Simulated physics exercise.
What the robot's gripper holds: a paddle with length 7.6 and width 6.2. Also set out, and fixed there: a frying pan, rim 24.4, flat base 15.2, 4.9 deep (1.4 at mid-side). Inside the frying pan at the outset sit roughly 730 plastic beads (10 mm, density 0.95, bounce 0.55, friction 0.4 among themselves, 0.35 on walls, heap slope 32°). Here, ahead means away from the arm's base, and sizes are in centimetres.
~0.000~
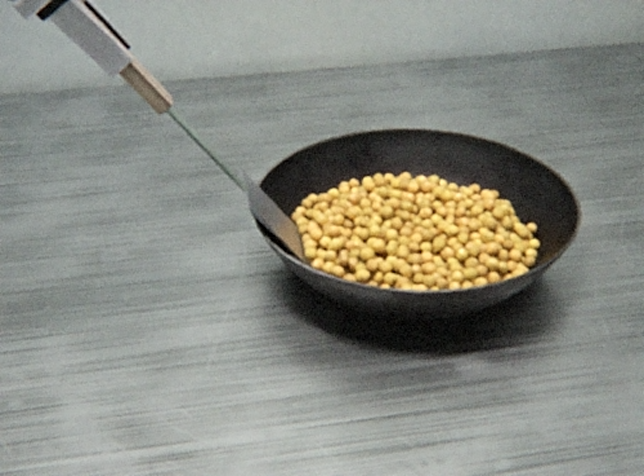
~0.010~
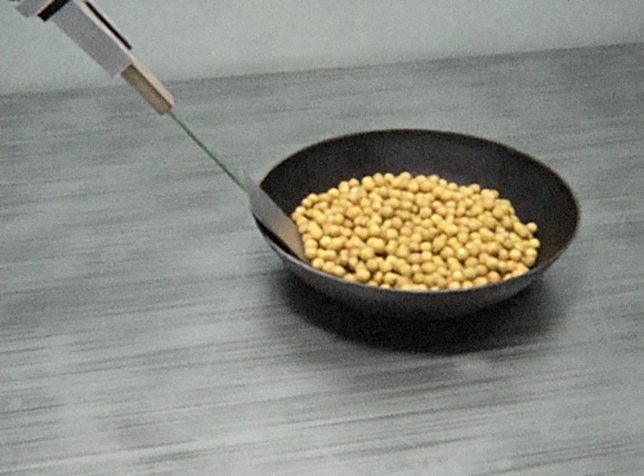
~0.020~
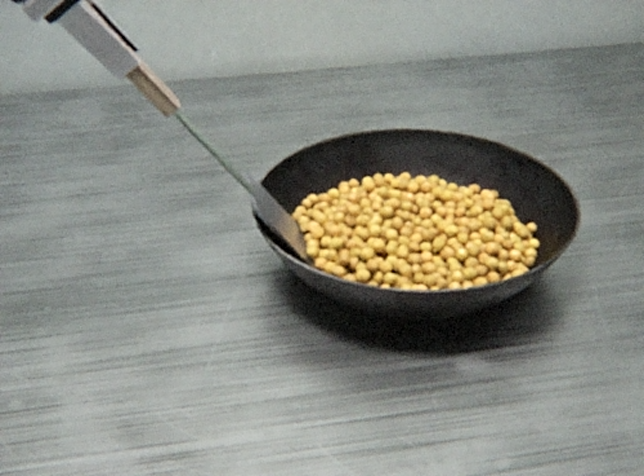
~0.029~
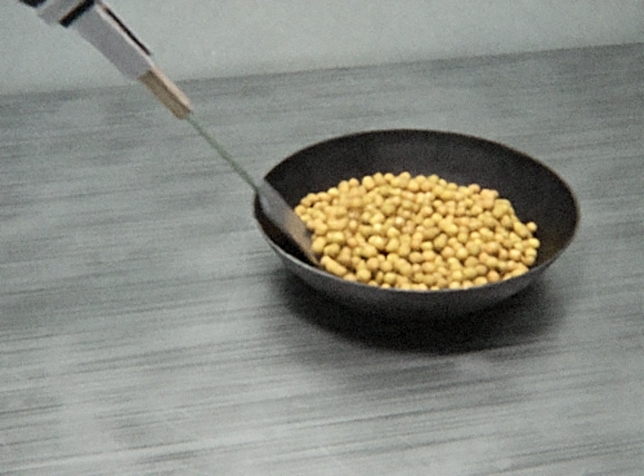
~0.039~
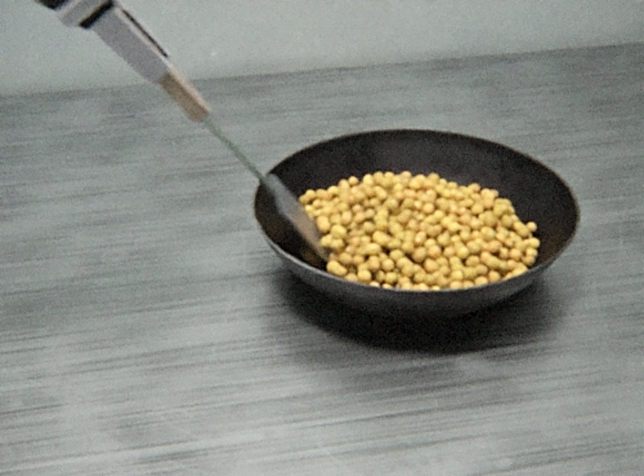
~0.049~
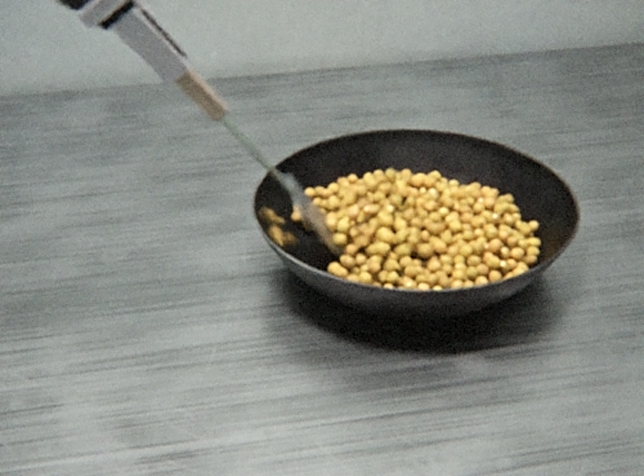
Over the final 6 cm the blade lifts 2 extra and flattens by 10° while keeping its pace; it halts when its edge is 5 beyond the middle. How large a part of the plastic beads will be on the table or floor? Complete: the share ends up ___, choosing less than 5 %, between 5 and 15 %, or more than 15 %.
The share ends up between 5 and 15 %.
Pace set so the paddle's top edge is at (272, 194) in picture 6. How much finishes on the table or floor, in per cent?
Expect about 0 per cent there.
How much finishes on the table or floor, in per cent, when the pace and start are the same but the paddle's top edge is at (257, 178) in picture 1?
Roughly 10 percent ends on the table or floor.
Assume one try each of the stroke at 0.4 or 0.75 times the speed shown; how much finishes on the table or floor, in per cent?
Near 0 and near 0 percent respectively.
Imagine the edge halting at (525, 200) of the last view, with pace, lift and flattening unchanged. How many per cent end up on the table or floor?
The share ending on the table or floor is about 30 per cent.
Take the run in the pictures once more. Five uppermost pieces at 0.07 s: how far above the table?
Somewhere near 8 cm, I'd say.
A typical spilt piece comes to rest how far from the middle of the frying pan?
About 26 centimetres.
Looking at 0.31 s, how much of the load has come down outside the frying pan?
Fraction noted: Close to 6 per cent.
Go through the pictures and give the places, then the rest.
In the first picture, the paddle top edge at (244, 187), sloping 54°; upper third of the load around (412, 227), from x 295 to 535, top at y 180; 733 in the frying pan.
In the second picture, the paddle top edge at (245, 188), sloping 54°; upper third of the load around (412, 227), from x 295 to 535, top at y 180.
In the third picture, the paddle top edge at (250, 189), sloping 54°; upper third of the load around (409, 227), from x 295 to 535, top at y 180.
In the fourth picture, the paddle top edge at (261, 192), sloping 54°; upper third of the load around (406, 226), from x 295 to 535, top at y 180.
In the fifth picture, the paddle top edge at (277, 193), sloping 54°; upper third of the load around (408, 225), from x 295 to 535, top at y 175.
In the sixth picture, the paddle top edge at (293, 193), sloping 54°; upper third of the load around (408, 221), from x 270 to 535, top at y 175; 733 in the frying pan.
After 0.07 s, sloping 54°, highest piece 11 above the table; 731 in the frying pan, 2 on the blade or in flight.
After 0.10 s, sloping 51°, highest piece 18 above the table; 730 in the frying pan, 3 on the blade or in flight.
After 0.31 s, sloping 44°, highest piece 52 above the table; 668 in the frying pan, 49 on the table or floor, 16 on the blade or in flight.
After 1.36 s, sloping 44°, highest piece 5 above the table; 667 in the frying pan, 66 on the table or floor.
In the end, 667 in the frying pan, 66 on the table or floor. That is 9 % on the table or floor.
